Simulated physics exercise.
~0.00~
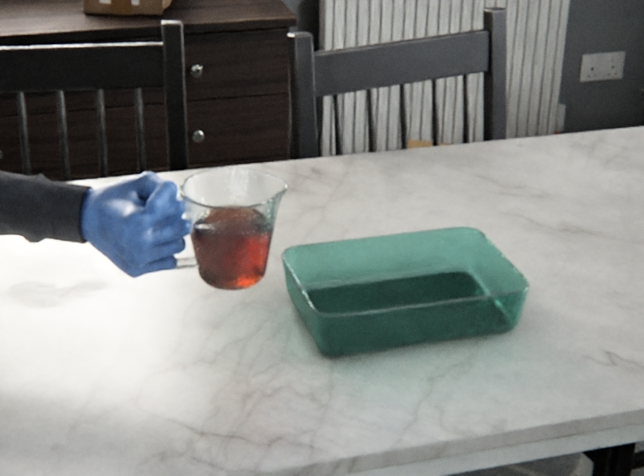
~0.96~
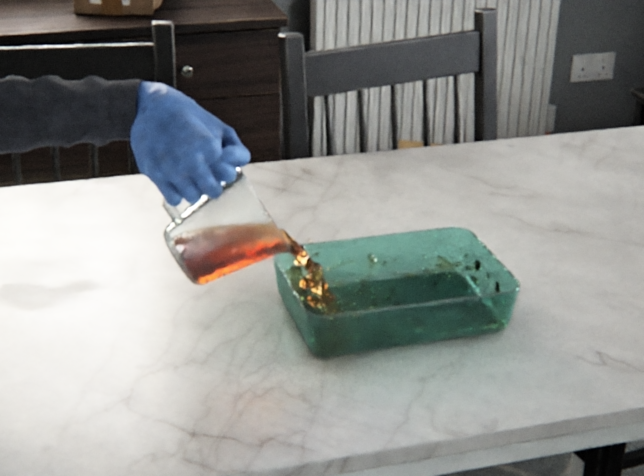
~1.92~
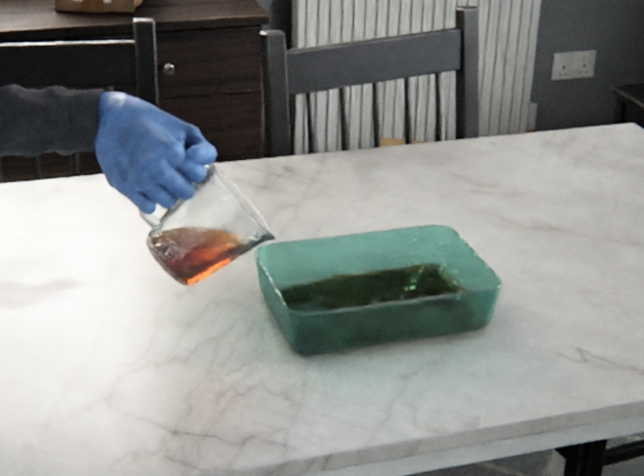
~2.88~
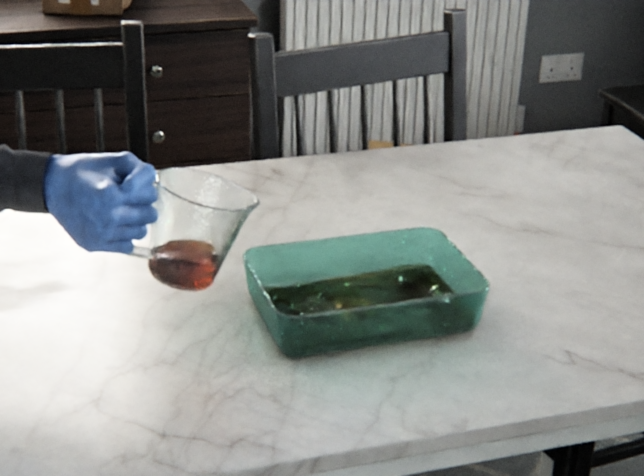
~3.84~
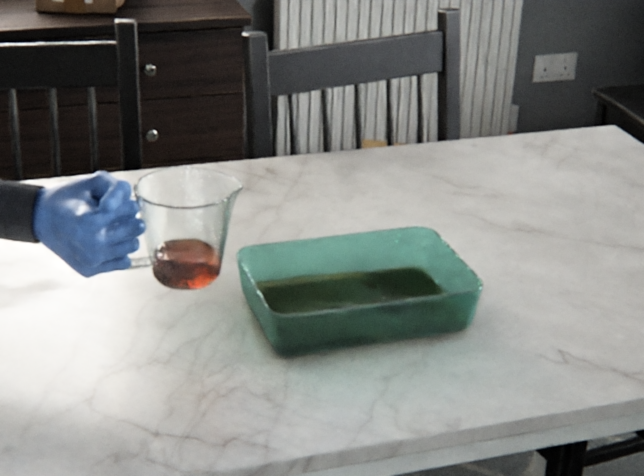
A hand in a blue glove and dark sleeve holds a clear, flared jug of reddish-brown tea at the left, above a white marble-patterned table seen from slightly above. An oblong green glass dish sits to its right, with dark chairs, a drawer unit and a pale radiator behind. The hand tips the jug steeply to the right, and tea splashes into the dish. It eases the jug partly back, tips it forward again, then turns it upright as the view pans slightly right. The jug ends level, still holding some tea, beside the dish with dark liquid across its bottom.
